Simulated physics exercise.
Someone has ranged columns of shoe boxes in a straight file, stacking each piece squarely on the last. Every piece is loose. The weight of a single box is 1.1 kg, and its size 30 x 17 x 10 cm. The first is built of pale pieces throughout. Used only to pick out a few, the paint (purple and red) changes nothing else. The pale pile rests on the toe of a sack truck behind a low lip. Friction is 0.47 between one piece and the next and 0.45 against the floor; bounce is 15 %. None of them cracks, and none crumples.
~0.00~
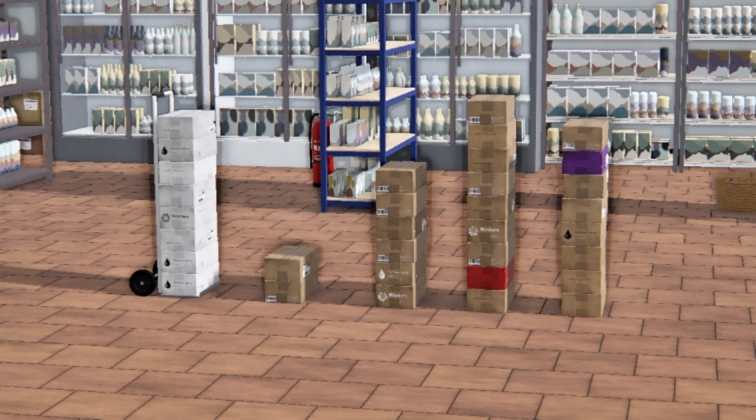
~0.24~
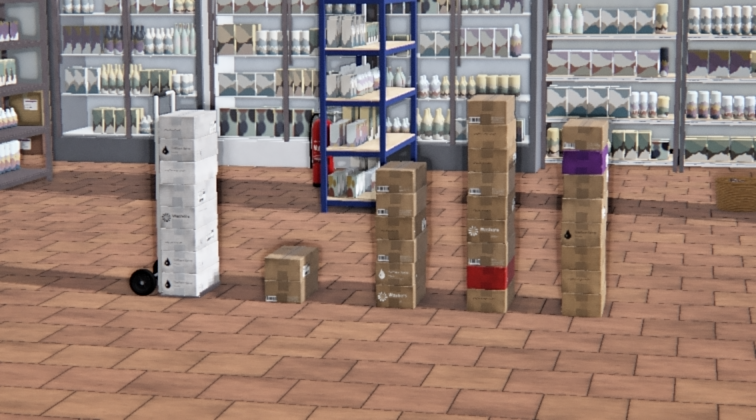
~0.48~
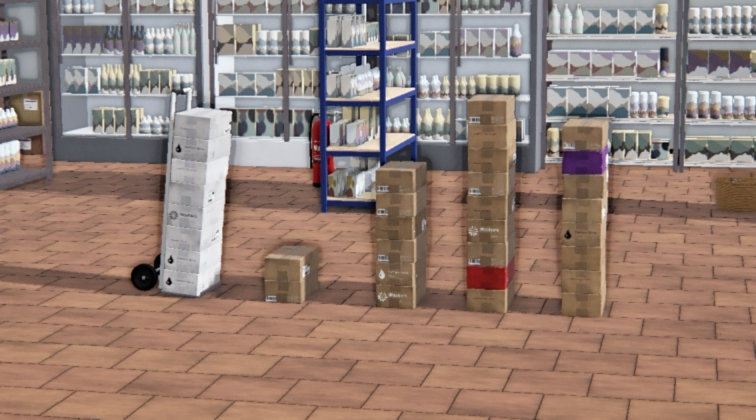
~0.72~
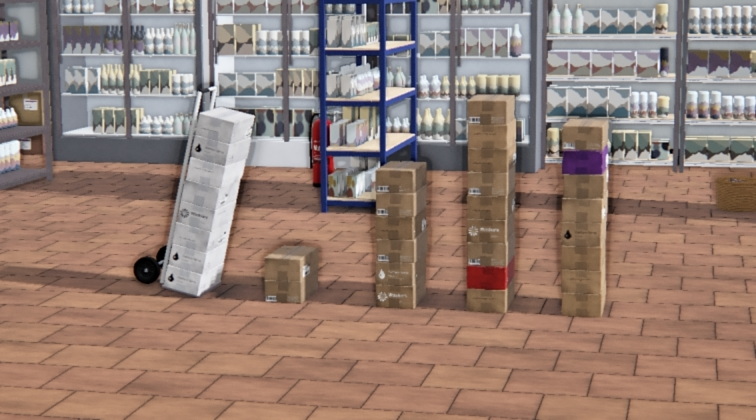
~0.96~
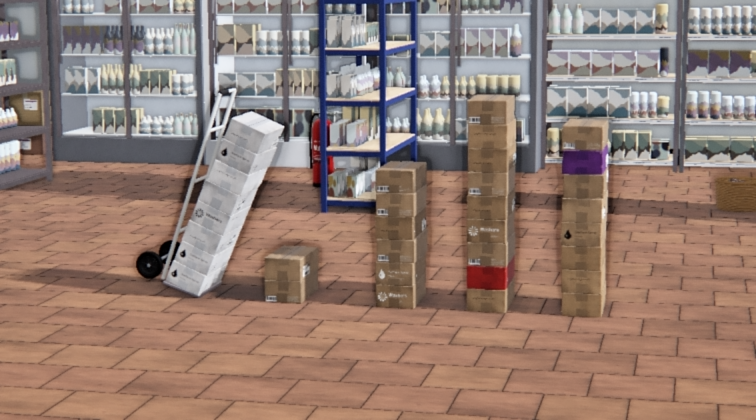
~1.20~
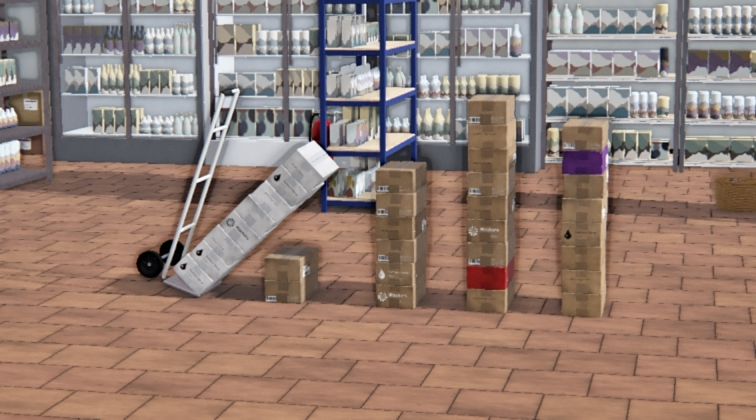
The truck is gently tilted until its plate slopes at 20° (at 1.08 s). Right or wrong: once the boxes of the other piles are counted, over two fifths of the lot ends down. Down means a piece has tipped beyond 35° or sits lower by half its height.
Wrong.
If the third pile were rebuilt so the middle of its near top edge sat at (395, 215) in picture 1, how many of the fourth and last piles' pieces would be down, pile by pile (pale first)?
You'd get fourth 0 and last 0.
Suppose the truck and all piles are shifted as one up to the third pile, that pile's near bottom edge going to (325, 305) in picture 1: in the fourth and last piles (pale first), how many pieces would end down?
Fourth 0, last 0.
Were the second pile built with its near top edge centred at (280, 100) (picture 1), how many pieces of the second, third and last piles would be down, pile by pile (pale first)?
The tally would be second 8, then third 5, then last 7.
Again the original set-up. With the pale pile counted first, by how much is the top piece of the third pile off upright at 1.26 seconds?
Lean: Near 0° off upright.
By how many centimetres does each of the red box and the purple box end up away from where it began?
Result: Red at 0 cm, purple at 0 cm.
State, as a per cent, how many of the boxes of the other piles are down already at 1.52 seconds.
By that time it is 0 percent.
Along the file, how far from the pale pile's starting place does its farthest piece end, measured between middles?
Some 90 centimetres along the file.
By 1.26 s, 8 of the pale pile down; none of the 25 other boxes down.
By 1.52 s, 8 of the pale pile down; none of the 25 other boxes down, 6 disturbed.
When it is over (2.2 s), 8 of the pale pile down; none of the 25 other boxes down, 6 disturbed; red box unmoved; purple box unmoved. That is 0 per cent. In pixels of the last frame, middles, red box near (491, 271), purple box near (586, 158).
